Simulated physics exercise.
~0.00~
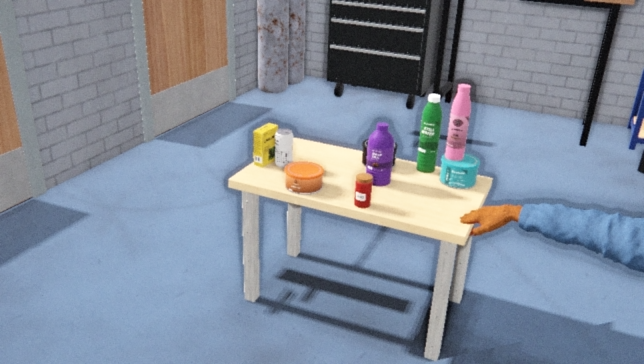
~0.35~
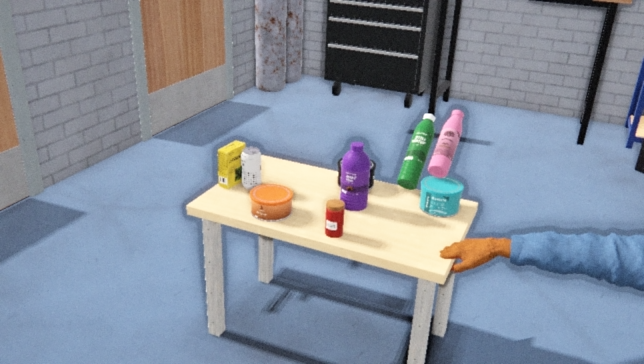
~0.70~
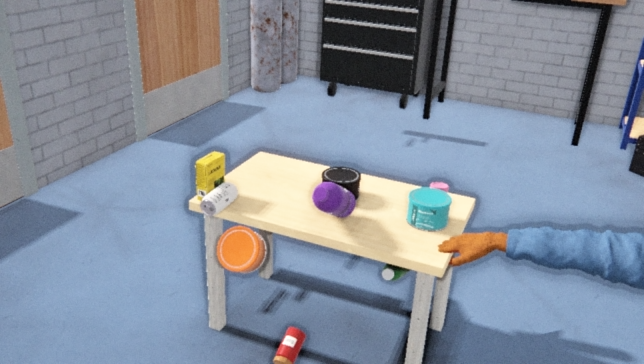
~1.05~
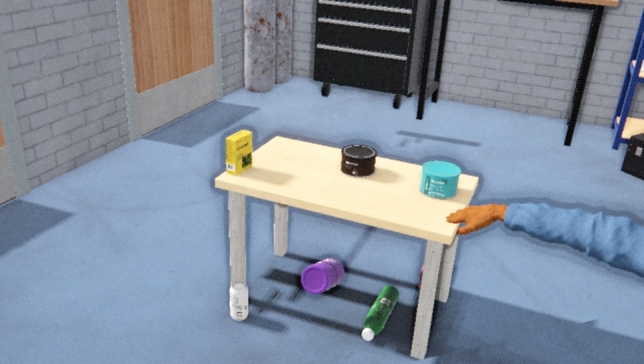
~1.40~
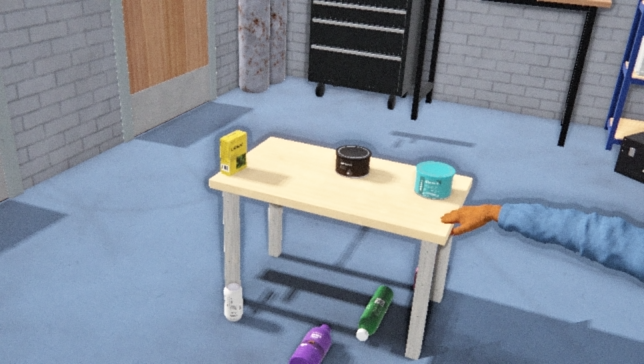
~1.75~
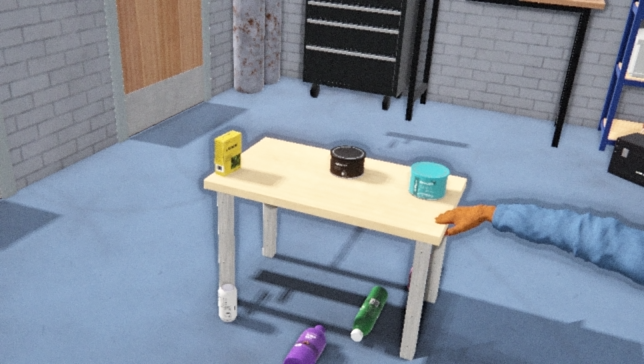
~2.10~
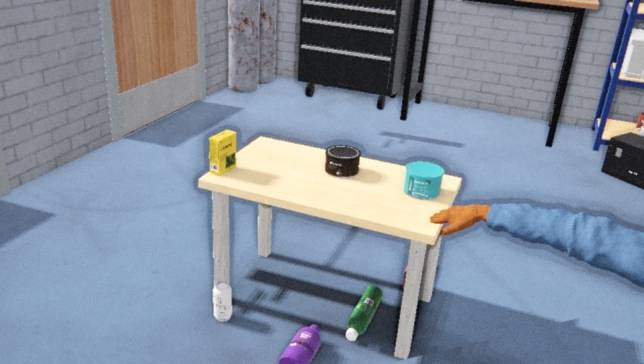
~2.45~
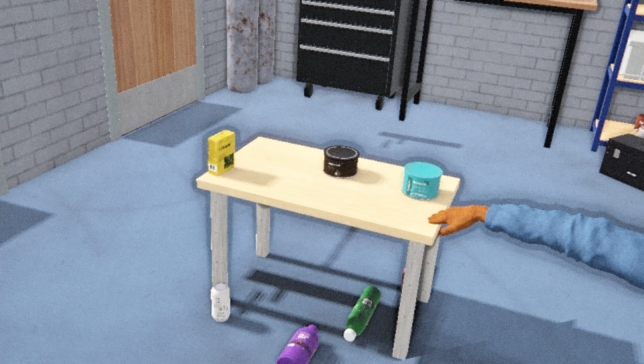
A hand in a blue sleeve grips the right end of a pale side table in a grey-brick workshop, viewed from slightly above. On top stand a yellow packet, white can, orange tub, red shaker, purple bottle, black tub, green and pink bottles and a turquoise tub. The table jerks toward the viewer, and the green and pink bottles lean away. As it jerks back, the other bottles, can, shaker and orange tub topple and drop off. The packet, black tub and turquoise tub stay upright on top, while the purple and green bottles and white can lie below.
